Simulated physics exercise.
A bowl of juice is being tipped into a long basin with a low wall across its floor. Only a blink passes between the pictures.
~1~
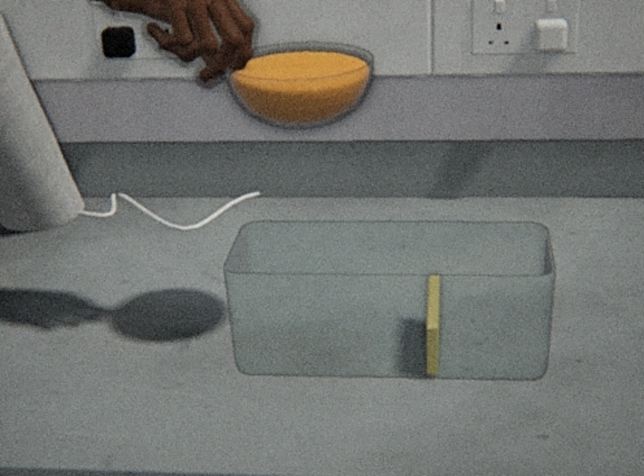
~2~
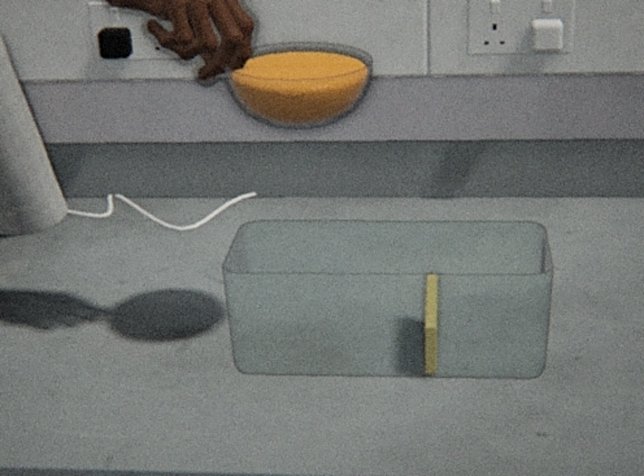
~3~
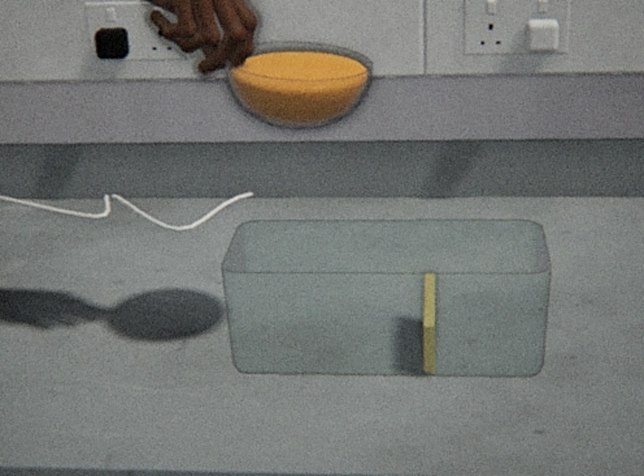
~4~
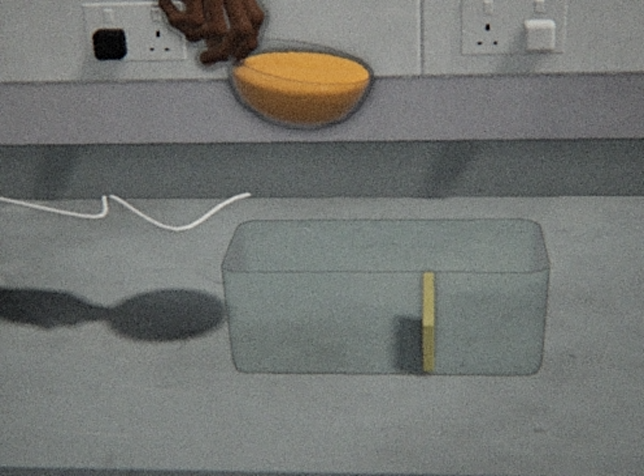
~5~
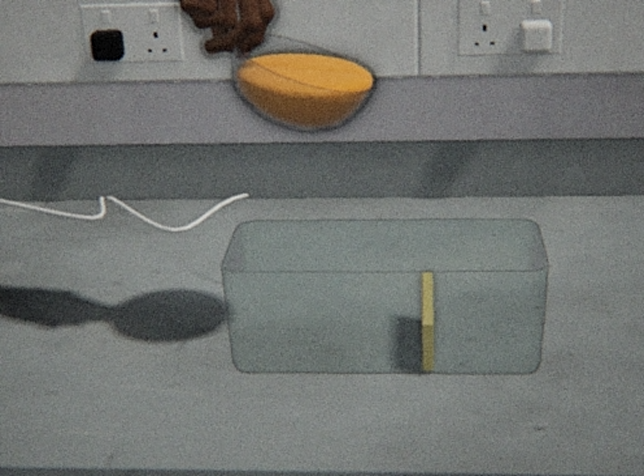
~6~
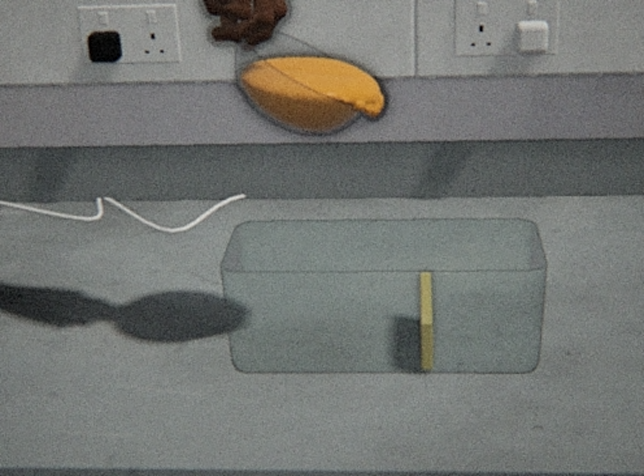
On a kitchen counter, a hand tilts a glass bowl of orange juice rightward above a long clear basin with a low wall.
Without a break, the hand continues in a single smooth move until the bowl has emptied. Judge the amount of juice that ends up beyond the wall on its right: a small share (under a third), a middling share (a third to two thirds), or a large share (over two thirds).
A middling share.
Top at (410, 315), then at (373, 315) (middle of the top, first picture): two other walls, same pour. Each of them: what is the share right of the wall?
My guess is some 75 percent the first time and some 90 percent the second.
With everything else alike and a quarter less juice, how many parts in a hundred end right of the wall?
I'd put it at some 45 %.
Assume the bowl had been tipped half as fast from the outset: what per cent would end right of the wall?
About 70 %.
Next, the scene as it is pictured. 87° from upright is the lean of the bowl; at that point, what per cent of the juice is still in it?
10 %.
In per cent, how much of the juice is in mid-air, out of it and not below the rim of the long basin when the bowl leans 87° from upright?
About 50 per cent.
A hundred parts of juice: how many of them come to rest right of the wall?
Share: Roughly 55 %.
A moment on, the bowl is tipped on its side and 11 per cent is still to pour, 6 is left of the wall and 35 right of it.
Next, the bowl is tipped right over and 0 per cent is still to pour, 38 is left of the wall and 57 right of it.
Then the bowl is tipped right over and 0 per cent is still to pour, 44 is left of the wall and 55 right of it.
Later the bowl is tipped right over and 0 per cent is still to pour, 44 is left of the wall and 55 right of it.
At rest 44 per cent lies left of the wall, 55 right of it and 1 outside.
